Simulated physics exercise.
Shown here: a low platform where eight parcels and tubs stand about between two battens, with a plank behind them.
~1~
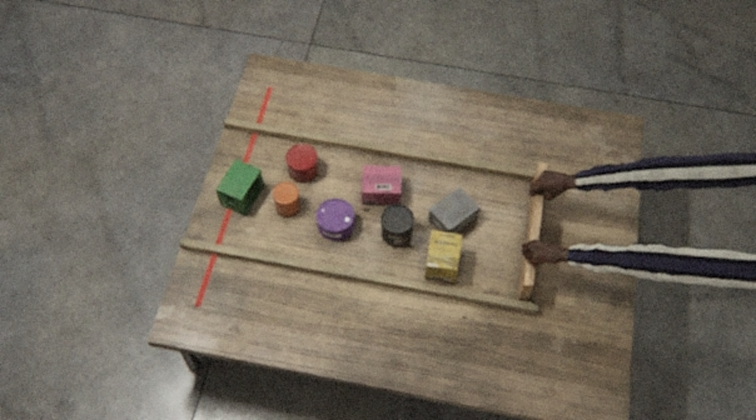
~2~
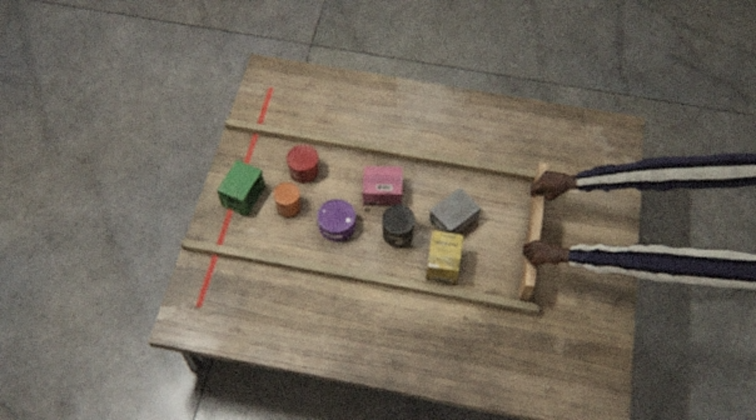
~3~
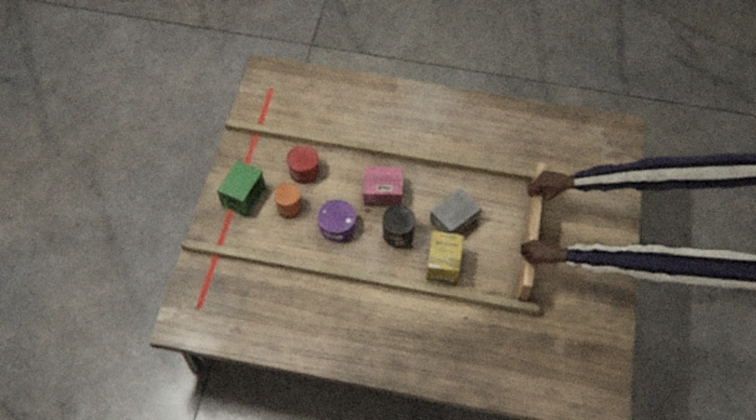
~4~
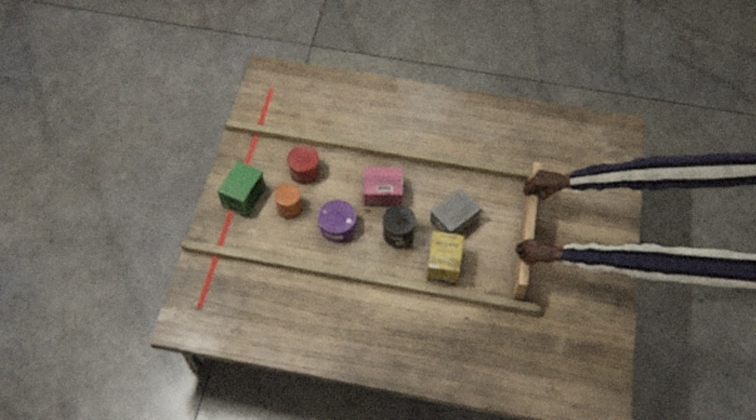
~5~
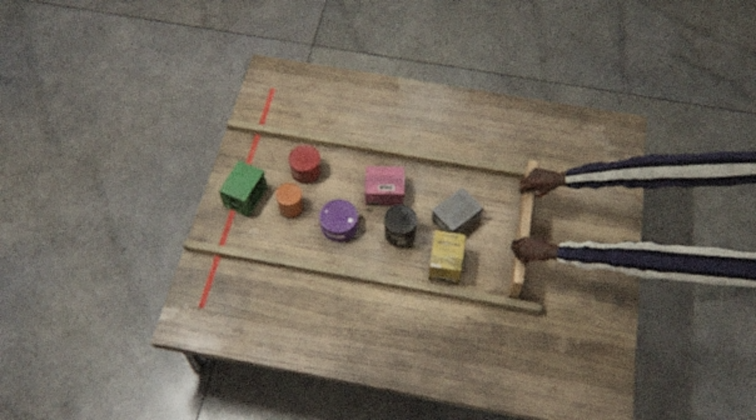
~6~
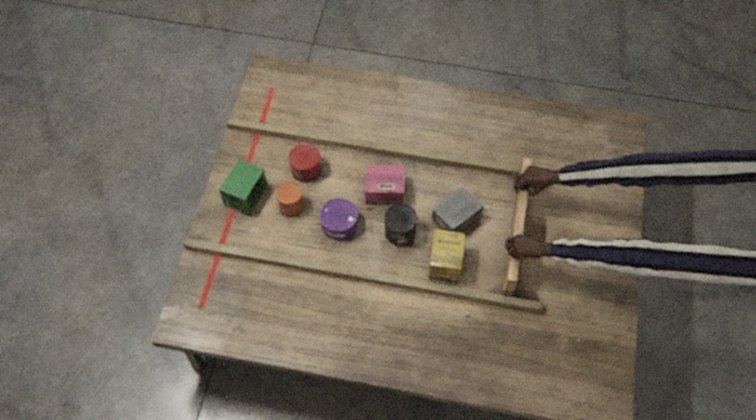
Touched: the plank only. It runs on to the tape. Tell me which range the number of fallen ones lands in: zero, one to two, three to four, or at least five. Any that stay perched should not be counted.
The range is at least five.
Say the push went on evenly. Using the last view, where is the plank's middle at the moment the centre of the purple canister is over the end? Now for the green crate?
The middle is at (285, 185) when it's the purple canister, and at (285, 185) when it's the green crate.
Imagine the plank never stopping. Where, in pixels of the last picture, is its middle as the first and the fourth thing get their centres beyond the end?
Its middle is around (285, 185) and later (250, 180).
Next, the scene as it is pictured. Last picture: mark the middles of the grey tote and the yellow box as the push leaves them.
Final positions - grey tote around (224, 183), yellow box around (212, 214).
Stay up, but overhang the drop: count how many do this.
0, I think.
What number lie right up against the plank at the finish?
In contact: 3.
Soon after, none off yet; green crate at rest near (244, 188); orange pail at rest near (290, 200); red pail at rest near (305, 163).
Then, none off yet; green crate moved a little near (227, 180); orange pail moved about its own width near (261, 184); red pail moved about its own width near (288, 157).
By the end, the number that fall off is five or more; fallen, black pail, purple canister, red pail, orange pail and green crate.
